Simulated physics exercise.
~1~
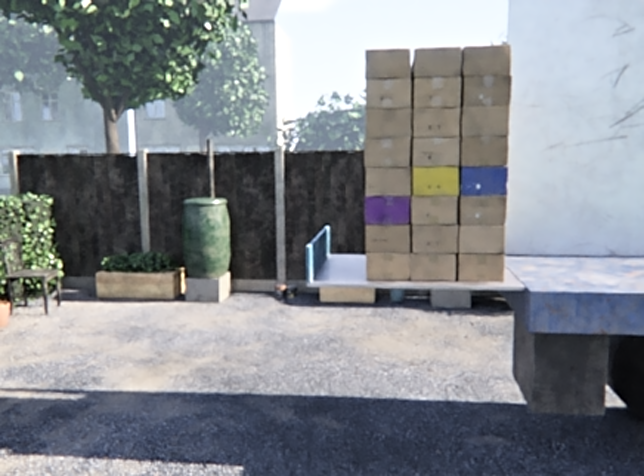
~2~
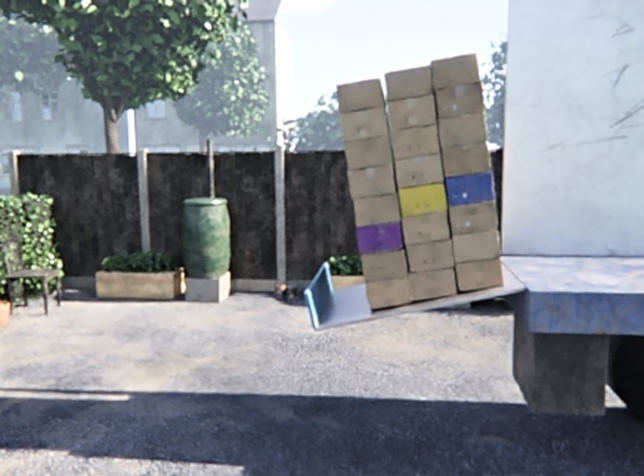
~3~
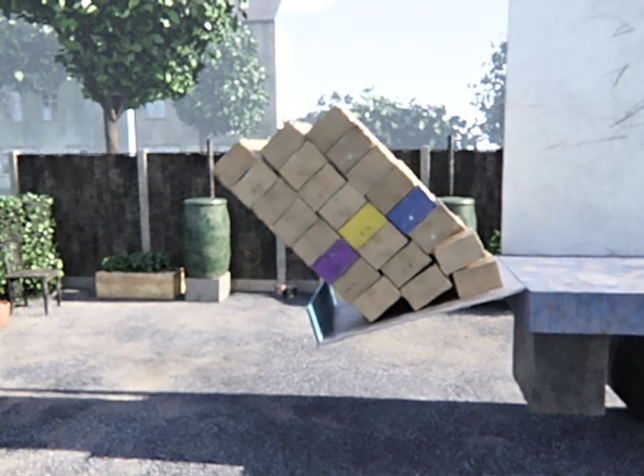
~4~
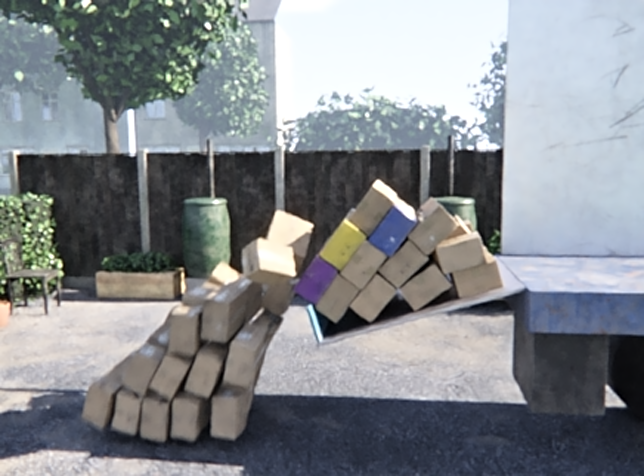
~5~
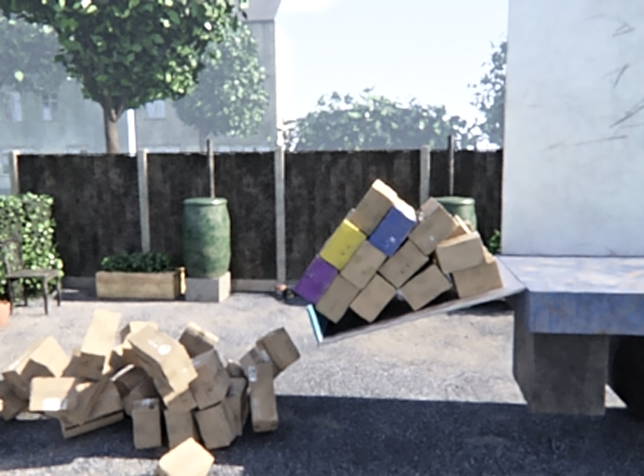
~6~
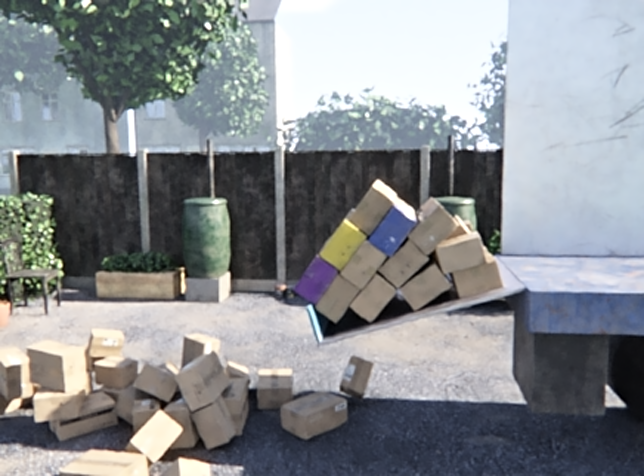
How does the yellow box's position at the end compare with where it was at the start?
At the end the yellow box is further left and lower than at the start, tilted over among the leaning boxes still on the sloping platform.
